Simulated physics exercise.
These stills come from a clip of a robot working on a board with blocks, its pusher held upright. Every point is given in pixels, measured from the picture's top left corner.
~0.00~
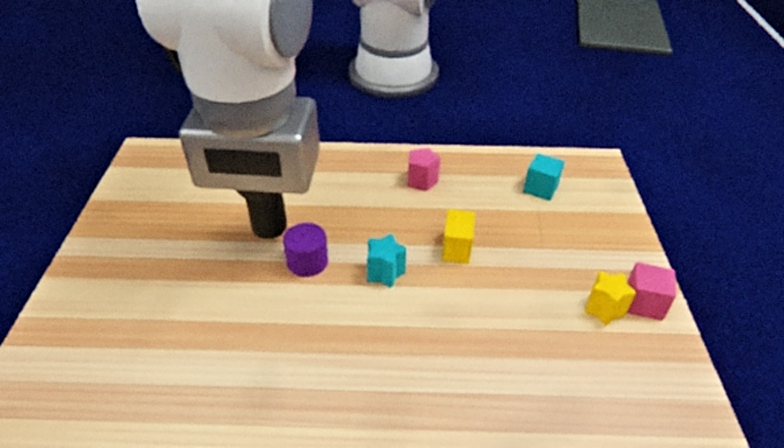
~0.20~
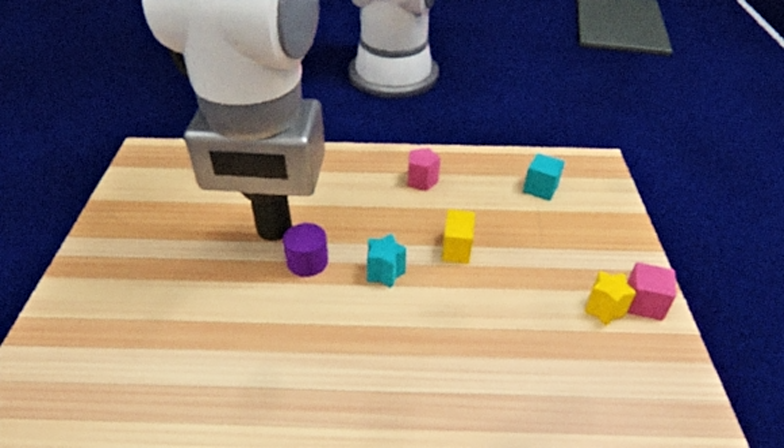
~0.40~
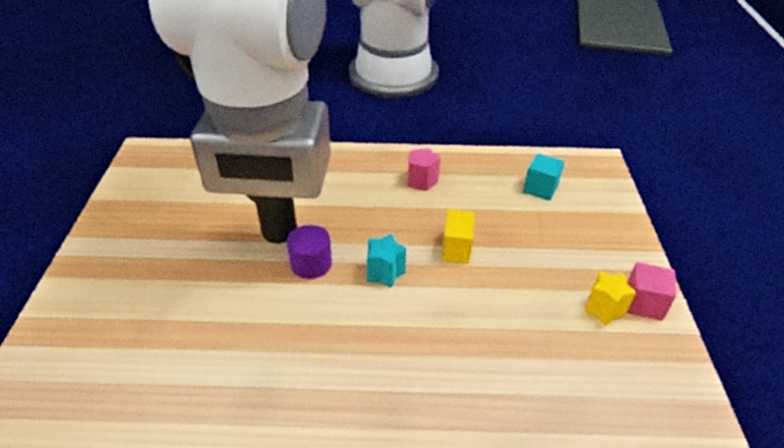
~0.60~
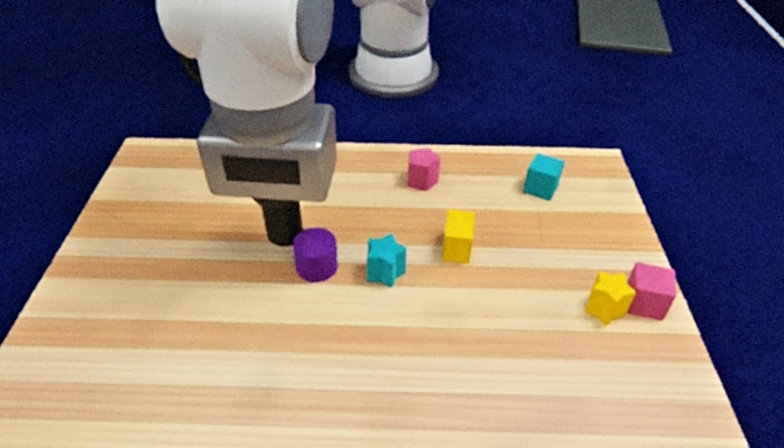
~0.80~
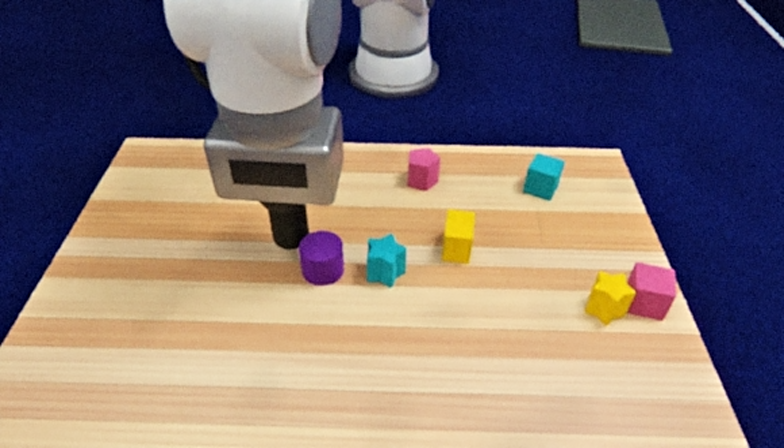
The robot arm's dark pusher edges right toward the purple cylinder while the blocks on the wooden board stay still. It then nudges the cylinder a short way right and slightly down, narrowing the gap to the turquoise star, which does not move.
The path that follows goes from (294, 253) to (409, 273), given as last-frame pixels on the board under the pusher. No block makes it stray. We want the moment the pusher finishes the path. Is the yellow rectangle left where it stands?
Going by the path, yes.
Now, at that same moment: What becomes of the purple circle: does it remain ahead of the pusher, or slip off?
By then it is beside or behind the pusher.
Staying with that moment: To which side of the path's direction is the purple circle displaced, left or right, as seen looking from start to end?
It slides rightward.
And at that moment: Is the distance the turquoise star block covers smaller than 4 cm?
In short: No.
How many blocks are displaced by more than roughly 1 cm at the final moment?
That makes 2 blocks.
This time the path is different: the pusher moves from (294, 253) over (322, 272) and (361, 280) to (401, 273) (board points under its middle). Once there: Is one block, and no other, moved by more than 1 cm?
It seems not.
What follows on the original path. One third of the way, pusher at (331, 245); purple circle at (351, 259); turquoise star block at (388, 249), turned 20° anticlockwise.
Two thirds of the way, pusher at (370, 251); purple circle at (367, 272); turquoise star block at (401, 252), turned 45° anticlockwise.
At the end, pusher at (410, 258); purple circle at (368, 272); turquoise star block at (441, 261), turned 40° anticlockwise; yellow rectangle in place.
